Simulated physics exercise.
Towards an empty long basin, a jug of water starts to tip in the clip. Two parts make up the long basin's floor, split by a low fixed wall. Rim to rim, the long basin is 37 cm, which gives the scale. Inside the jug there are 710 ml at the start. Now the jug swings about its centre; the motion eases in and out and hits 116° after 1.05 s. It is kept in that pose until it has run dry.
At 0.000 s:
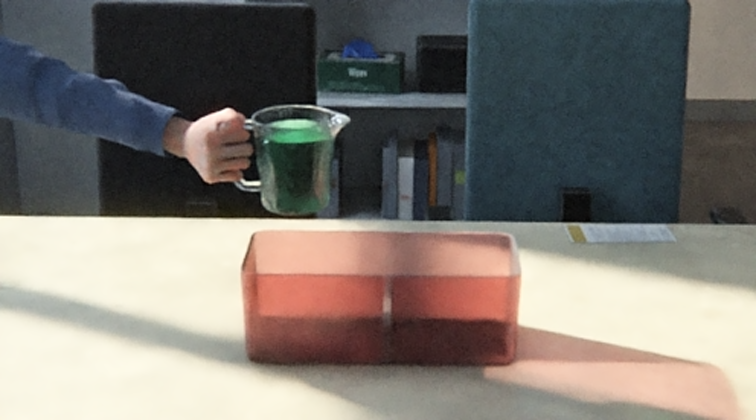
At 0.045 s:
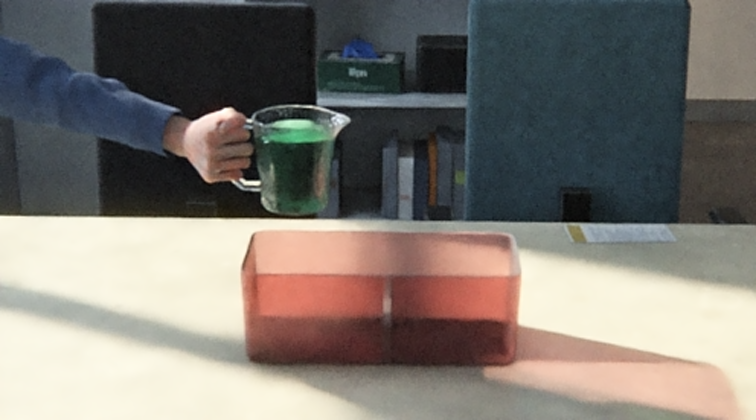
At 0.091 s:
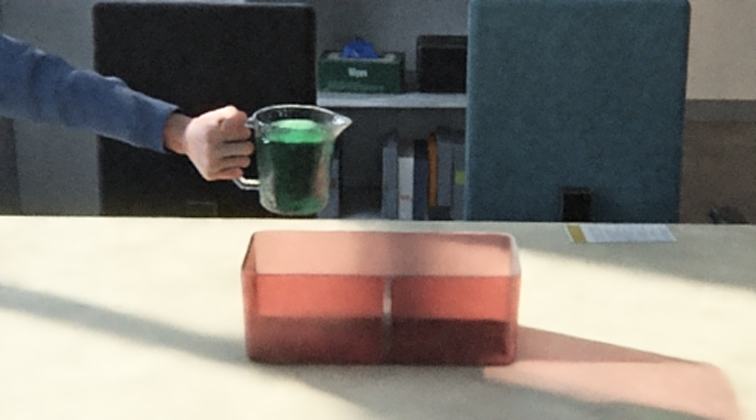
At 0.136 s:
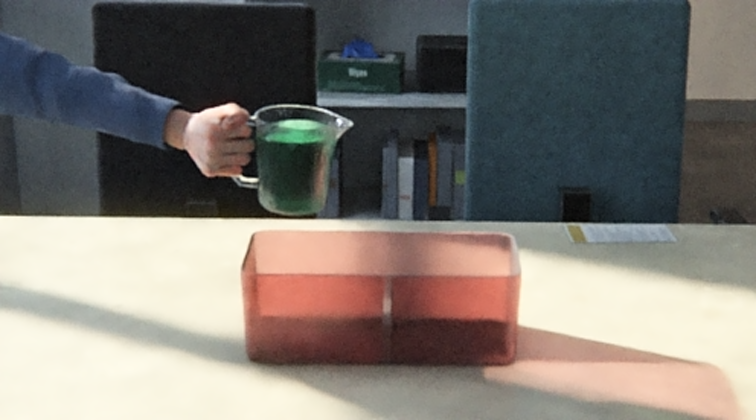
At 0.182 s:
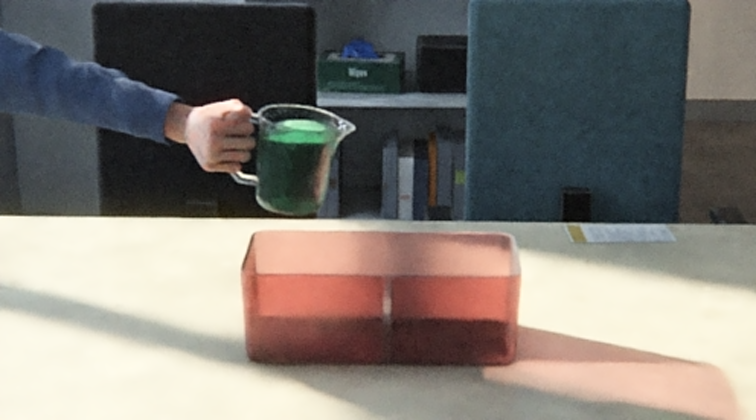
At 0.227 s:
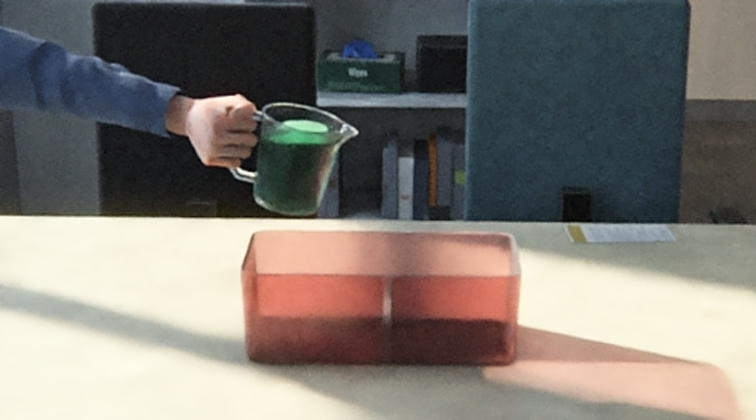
A glass jug of green liquid, held by a hand in a blue sleeve, leaned slightly to the right above a long, see-through red basin, which stayed still on the pale table.
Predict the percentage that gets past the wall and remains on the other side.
The other side holds about 61 % in the end.
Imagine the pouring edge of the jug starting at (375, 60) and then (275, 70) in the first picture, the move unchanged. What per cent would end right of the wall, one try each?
Near 90 in a hundred on the first go and near 5 in a hundred on the second.
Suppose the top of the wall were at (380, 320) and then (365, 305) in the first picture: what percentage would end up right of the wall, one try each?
Try 1: 65 %; try 2: 90 %.
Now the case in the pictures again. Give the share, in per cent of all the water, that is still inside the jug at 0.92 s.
12 in a hundred, give or take.
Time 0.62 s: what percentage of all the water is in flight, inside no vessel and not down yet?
About 20 per cent.
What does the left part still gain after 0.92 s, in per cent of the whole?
I'd put it near 18 percent.
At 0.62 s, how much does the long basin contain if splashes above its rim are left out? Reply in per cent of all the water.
About 10%.
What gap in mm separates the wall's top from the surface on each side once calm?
Left roughly 46 mm; right roughly 38 mm.
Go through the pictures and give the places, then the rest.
The first frame shows tilt 0°; pouring edge (349, 119); surface from (256, 129) to (334, 130); the long basin's rim runs from (247, 252) to (518, 256); the wall's top is at (388, 303).
The second frame shows tilt 1°; pouring edge (350, 120); surface from (257, 129) to (335, 131).
The third frame shows tilt 2°; pouring edge (351, 121); surface from (257, 129) to (335, 131).
The fourth frame shows tilt 5°; pouring edge (353, 124); surface from (259, 128) to (337, 132).
The fifth frame shows tilt 8°; pouring edge (355, 128); surface from (261, 129) to (340, 133).
The sixth frame shows tilt 13°; pouring edge (358, 132); surface from (263, 130) to (345, 133).
Then, 0.62 s in, the tilt is 75° and 71 per cent is still to pour, 0 is left of the wall and 9 right of it.
Then, 0.92 s in, the tilt is 111° and 12 per cent is still to pour, 20 is left of the wall and 55 right of it.
Then, 1.22 s in, the tilt is 116° and 0 per cent is still to pour, 39 is left of the wall and 60 right of it.
Then, 1.55 s in, the tilt is 116° and 0 per cent is still to pour, 39 is left of the wall and 61 right of it.
Finally, 39 per cent lies left of the wall, 61 right of it and 1 outside.
